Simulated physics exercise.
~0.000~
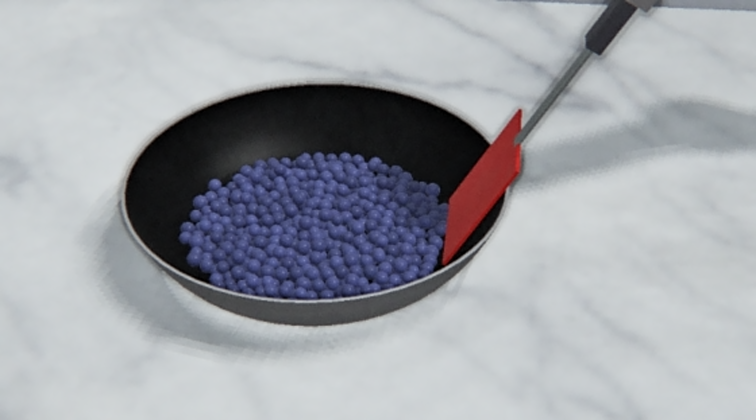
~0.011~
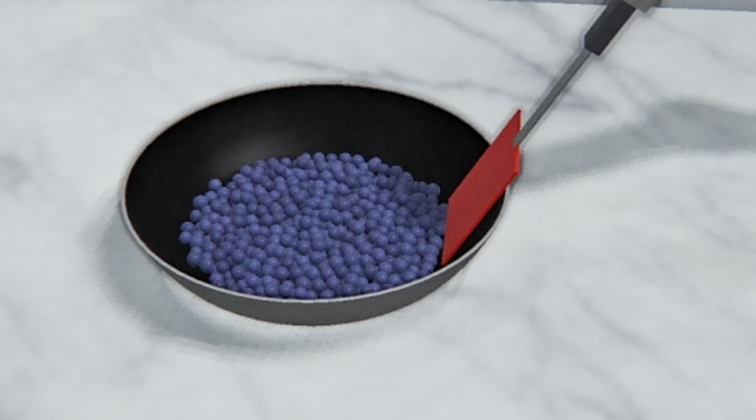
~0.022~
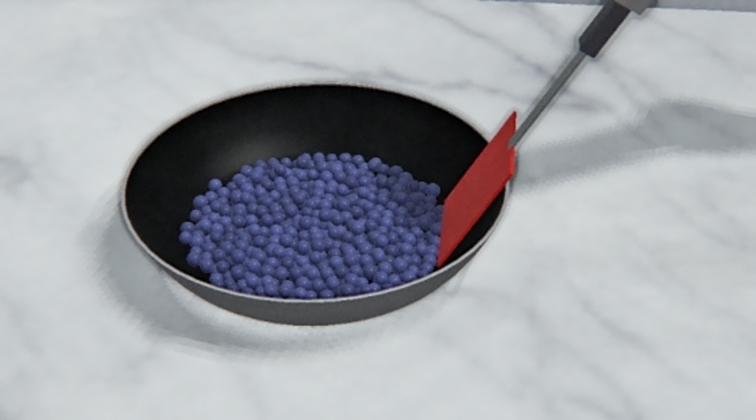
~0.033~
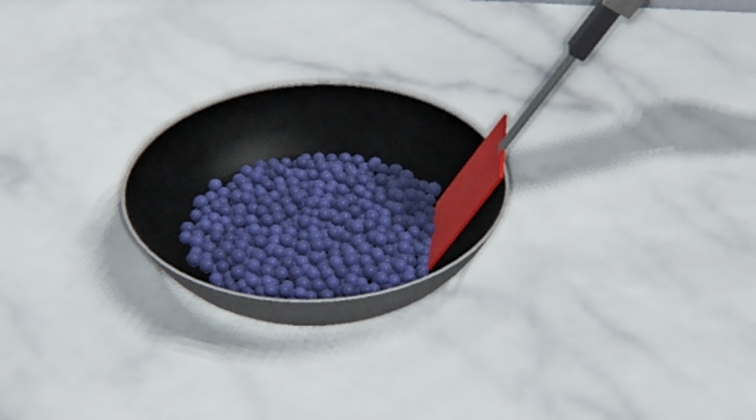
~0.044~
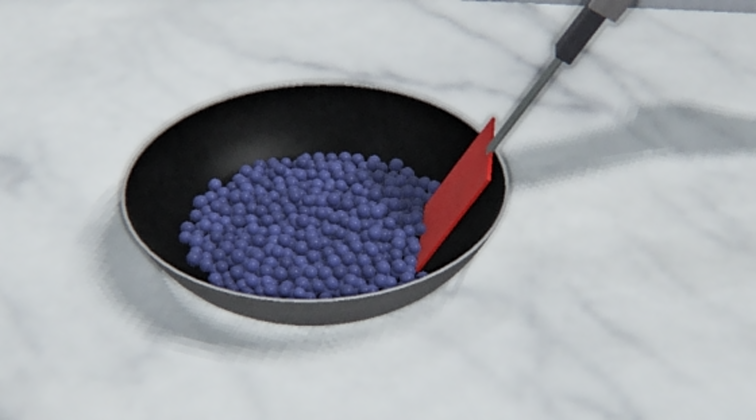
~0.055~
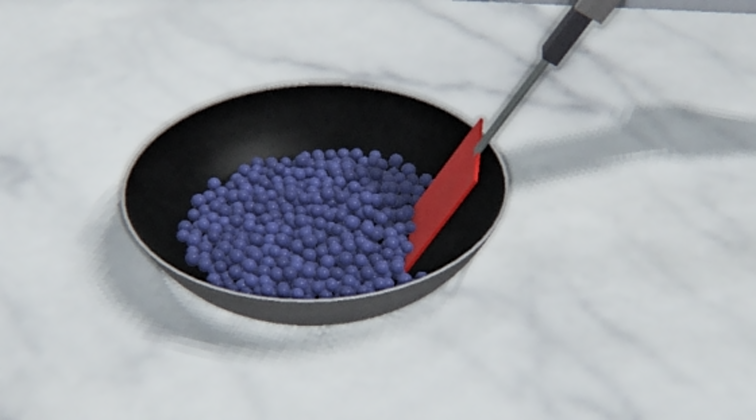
A black frying pan with a grey outside sits on a white, grey-veined marble surface, seen from above at an angle by a still camera. It holds a heap of small blue-purple beads, with a red turner on a grey and black handle slanting in from the upper right. The turner slides a short way left inside the pan, pushing the beads at the right edge slightly leftward while the pan stays still.
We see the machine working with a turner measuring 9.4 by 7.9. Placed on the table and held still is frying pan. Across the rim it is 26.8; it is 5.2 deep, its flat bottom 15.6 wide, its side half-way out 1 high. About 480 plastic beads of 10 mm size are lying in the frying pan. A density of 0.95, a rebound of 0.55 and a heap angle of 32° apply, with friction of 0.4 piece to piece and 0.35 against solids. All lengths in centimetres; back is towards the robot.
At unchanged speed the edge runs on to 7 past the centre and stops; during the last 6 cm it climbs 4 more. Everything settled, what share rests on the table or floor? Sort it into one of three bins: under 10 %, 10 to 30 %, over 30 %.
Bin: Under 10 %.
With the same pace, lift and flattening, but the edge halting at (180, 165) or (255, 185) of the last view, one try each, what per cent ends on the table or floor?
Try 1: Approx. 15 %; try 2: Approx. 0 %.
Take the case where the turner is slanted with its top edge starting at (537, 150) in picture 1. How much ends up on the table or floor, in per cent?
Roughly 0%.
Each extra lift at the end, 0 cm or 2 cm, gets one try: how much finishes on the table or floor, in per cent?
It works out to some 0 per cent for the first setting and some 0 per cent for the second.
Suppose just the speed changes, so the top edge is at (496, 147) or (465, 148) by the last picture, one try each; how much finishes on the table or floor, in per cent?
I'd estimate some 0 and 5 in a hundred.
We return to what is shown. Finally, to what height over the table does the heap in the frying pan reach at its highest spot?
Some 4.5 cm above the table.
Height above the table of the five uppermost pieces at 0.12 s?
Roughly 5 cm.
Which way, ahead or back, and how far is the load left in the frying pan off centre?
Offset forward: Around 4.5 cm.
After 0.12 s, sloping 60°, highest piece 7 above the table; 483 in the frying pan.
After 0.18 s, sloping 60°, highest piece 7 above the table; 483 in the frying pan.
After 0.42 s, sloping 60°, highest piece 6 above the table; 479 in the frying pan, 4 on the table or floor.
After 1.47 s, sloping 60°, highest piece 4 above the table; 479 in the frying pan, 4 on the table or floor.
At rest, 479 in the frying pan, 4 on the table or floor. That is 1 % on the table or floor.
